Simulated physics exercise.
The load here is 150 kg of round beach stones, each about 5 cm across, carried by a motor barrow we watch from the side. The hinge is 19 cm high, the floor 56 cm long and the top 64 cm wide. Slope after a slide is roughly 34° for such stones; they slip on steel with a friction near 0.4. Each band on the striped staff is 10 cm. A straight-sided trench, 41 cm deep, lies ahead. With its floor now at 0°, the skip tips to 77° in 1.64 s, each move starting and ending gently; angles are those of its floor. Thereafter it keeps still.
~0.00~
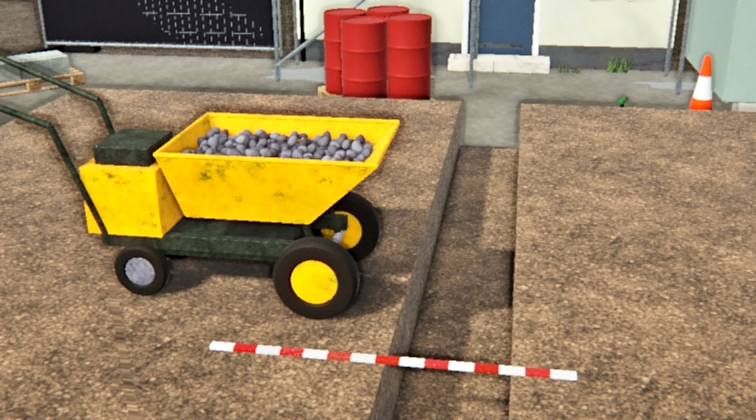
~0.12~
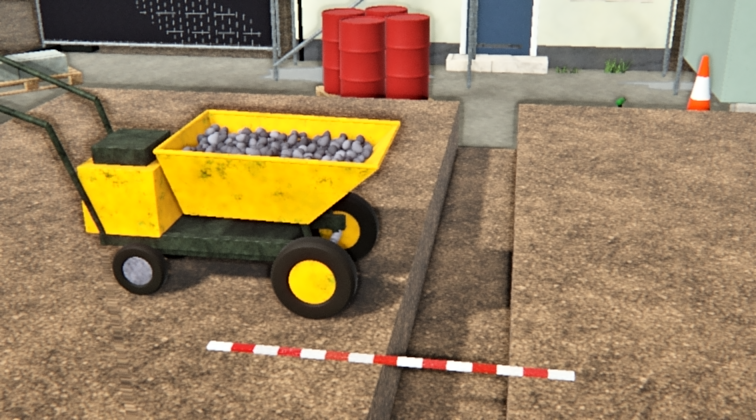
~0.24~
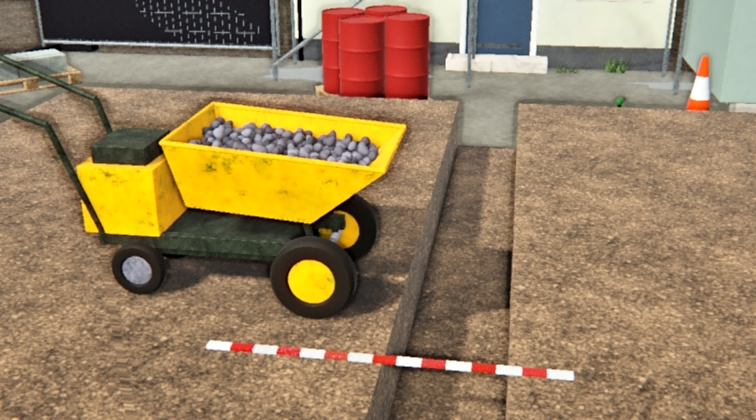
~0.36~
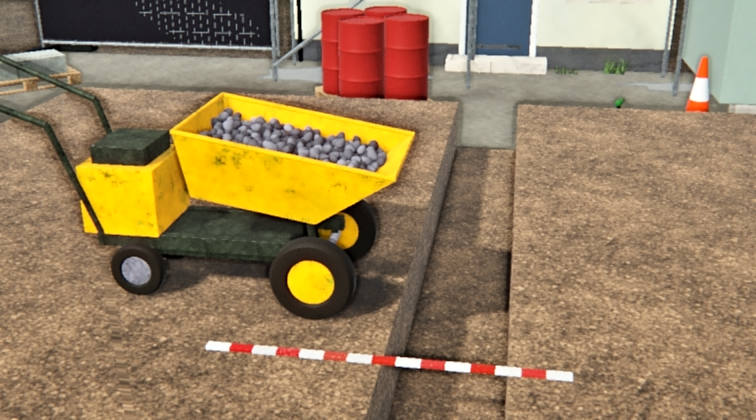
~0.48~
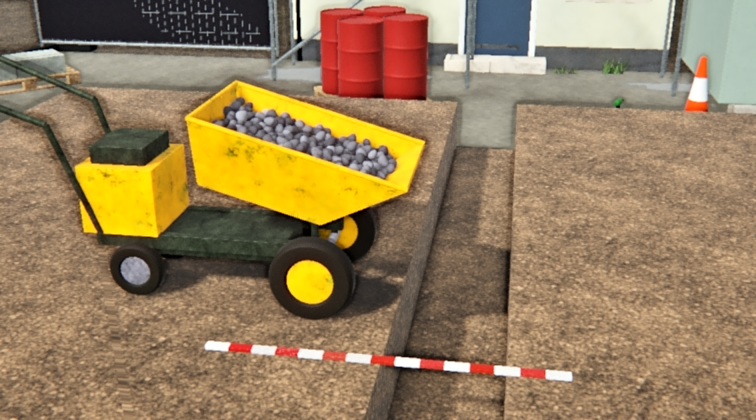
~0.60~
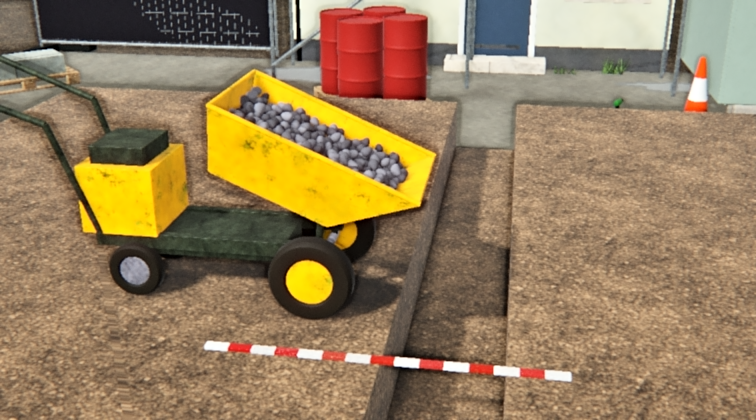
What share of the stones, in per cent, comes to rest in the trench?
About 84 per cent of the stones finish in the trench.
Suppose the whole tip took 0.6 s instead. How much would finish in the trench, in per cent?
With that timing, about 70 per cent.
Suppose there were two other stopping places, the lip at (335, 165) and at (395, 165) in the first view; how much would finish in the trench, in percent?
It comes to about 100 and 60 in a hundred.
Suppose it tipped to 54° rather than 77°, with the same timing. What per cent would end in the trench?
Then roughly 75 percent.
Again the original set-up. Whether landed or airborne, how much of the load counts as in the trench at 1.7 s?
Close to 70 per cent has got there by then.
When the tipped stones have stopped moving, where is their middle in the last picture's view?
Their middle ends up near (474, 363).
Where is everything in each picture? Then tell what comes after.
In the first frame, the skip is at 0°, its lip at (377, 166); the top of the load is at (301, 144).
The second frame shows lip at (378, 167), floor tilted 1°, highest stones at (292, 142); the stones move at 0.2 m/s on average.
In the third frame, the skip is at 4°, its lip at (385, 171); the top of the load is at (235, 132); the stones move at 0.3 m/s on average.
The fourth frame shows lip at (395, 180), floor tilted 10°, highest stones at (230, 122); the stones move at 0.4 m/s on average.
The fifth frame shows lip at (407, 190), floor tilted 16°, highest stones at (240, 111); the stones move at 0.5 m/s on average.
The sixth frame shows lip at (419, 204), floor tilted 23°, highest stones at (255, 101); the stones move at 0.6 m/s on average.
After 1.2 s the floor is at 65°; 95 % in the skip, 5 % in the trench; the foremost stones are at (491, 293).
After 1.7 s the floor is at 77°; 12 % in the skip, 72 % in the trench, 16 % past the trench; the foremost stones are at (639, 323).
After 2.1 s the floor is at 77°; 0 % in the skip, 83 % in the trench, 16 % past the trench; the foremost stones are at (710, 338).
After 4.0 s the floor is at 77°; 0 % in the skip, 84 % in the trench, 16 % past the trench; the foremost stones are at (733, 343).
